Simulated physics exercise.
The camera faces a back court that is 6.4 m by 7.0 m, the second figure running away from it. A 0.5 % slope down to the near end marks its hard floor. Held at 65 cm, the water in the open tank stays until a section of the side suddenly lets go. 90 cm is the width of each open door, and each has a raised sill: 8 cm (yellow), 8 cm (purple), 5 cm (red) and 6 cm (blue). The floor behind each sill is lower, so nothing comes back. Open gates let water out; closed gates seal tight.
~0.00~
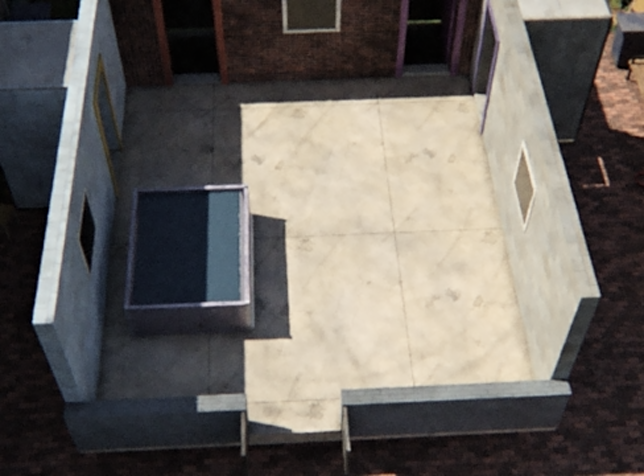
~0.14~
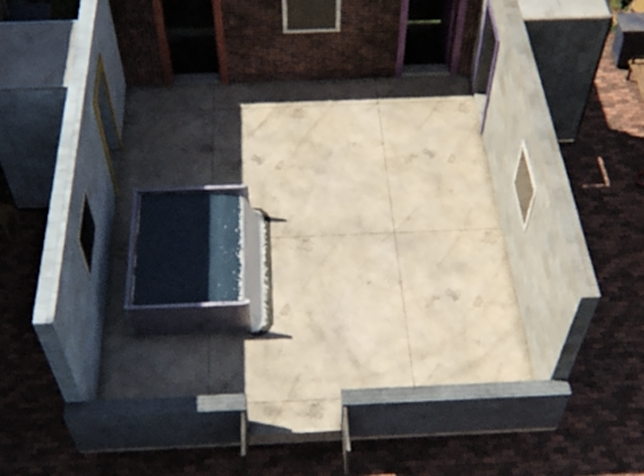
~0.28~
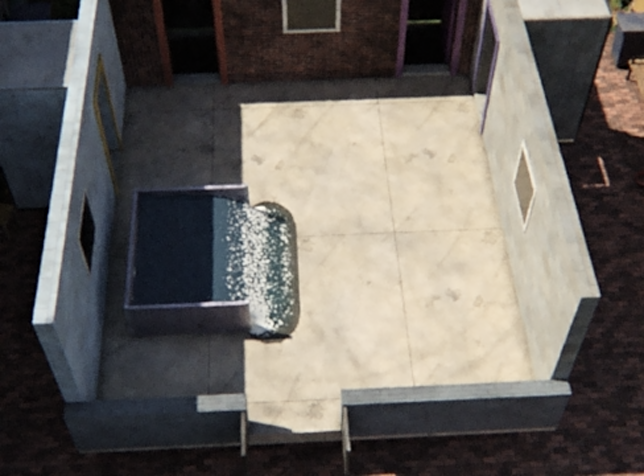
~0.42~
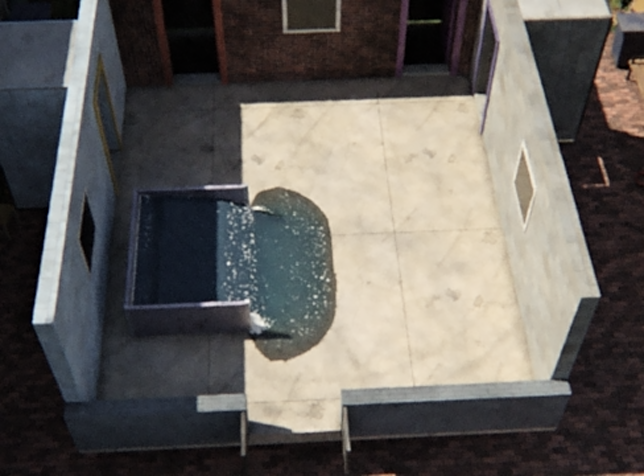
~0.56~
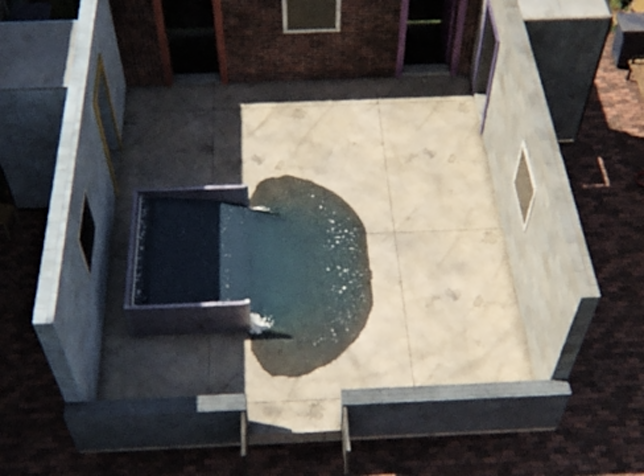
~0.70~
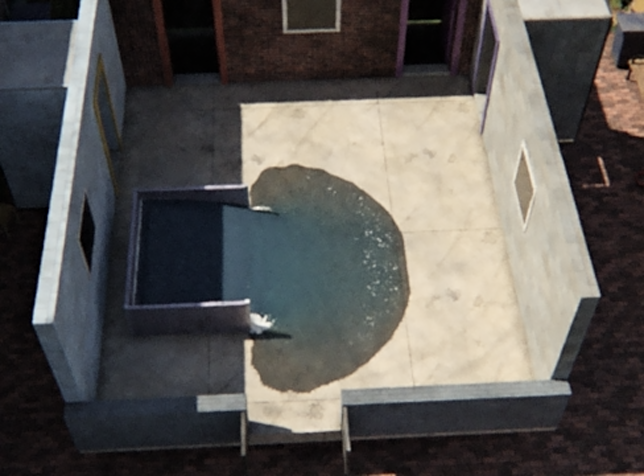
Water pours from the right side of an open tank and spreads across the pale courtyard floor.
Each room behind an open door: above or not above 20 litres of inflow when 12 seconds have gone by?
The yellow door remains shy of the limit; the purple door overtops the limit; the red door remains shy of the limit; the blue door overtops the limit.
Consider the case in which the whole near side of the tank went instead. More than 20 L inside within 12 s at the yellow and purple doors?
Log - yellow: Threshold not reached, purple: Threshold not reached.
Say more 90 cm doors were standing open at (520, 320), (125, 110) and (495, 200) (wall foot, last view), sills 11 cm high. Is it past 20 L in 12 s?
In turn: Past it, below, above.
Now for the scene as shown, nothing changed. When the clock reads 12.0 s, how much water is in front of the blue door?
Depth: Approx. 4.0 cm.
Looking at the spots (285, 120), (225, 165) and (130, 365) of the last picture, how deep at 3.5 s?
Reading - approx. 0 / 0 / 0 cm.
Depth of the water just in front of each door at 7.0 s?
In cm: Yellow 0, purple 8, red 3, blue 10.
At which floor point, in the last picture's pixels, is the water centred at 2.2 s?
About (350, 268).
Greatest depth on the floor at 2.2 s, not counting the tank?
About 39 cm.
After 1.4 s water covers 45 % of the floor and is deepest (26 cm) near (505, 265); yellow door not reached, purple door not reached, red door not reached, blue door not reached.
After 2.2 s water covers 50 % of the floor and is deepest (39 cm) near (534, 405); yellow door not reached, purple door not reached, red door not reached, blue door not reached.
After 3.5 s water covers 55 % of the floor and is deepest (26 cm) near (534, 405); yellow door not reached, purple door 16 cm at the sill, 3 L in, red door not reached, blue door 10 cm at the sill, 11 L in.
After 7.0 s water covers 90 % of the floor and is deepest (12 cm) near (108, 426); yellow door not reached, purple door 8 cm at the sill, 78 L in, red door 3 cm at the sill, 0 L in, blue door 10 cm at the sill, 35 L in.
After 12.0 s water covers 100 % of the floor and is deepest (12 cm) near (135, 244); yellow door 7 cm at the sill, 0 L in, purple door 4 cm at the sill, 80 L in, red door 6 cm at the sill, 1 L in, blue door 4 cm at the sill, 47 L in.
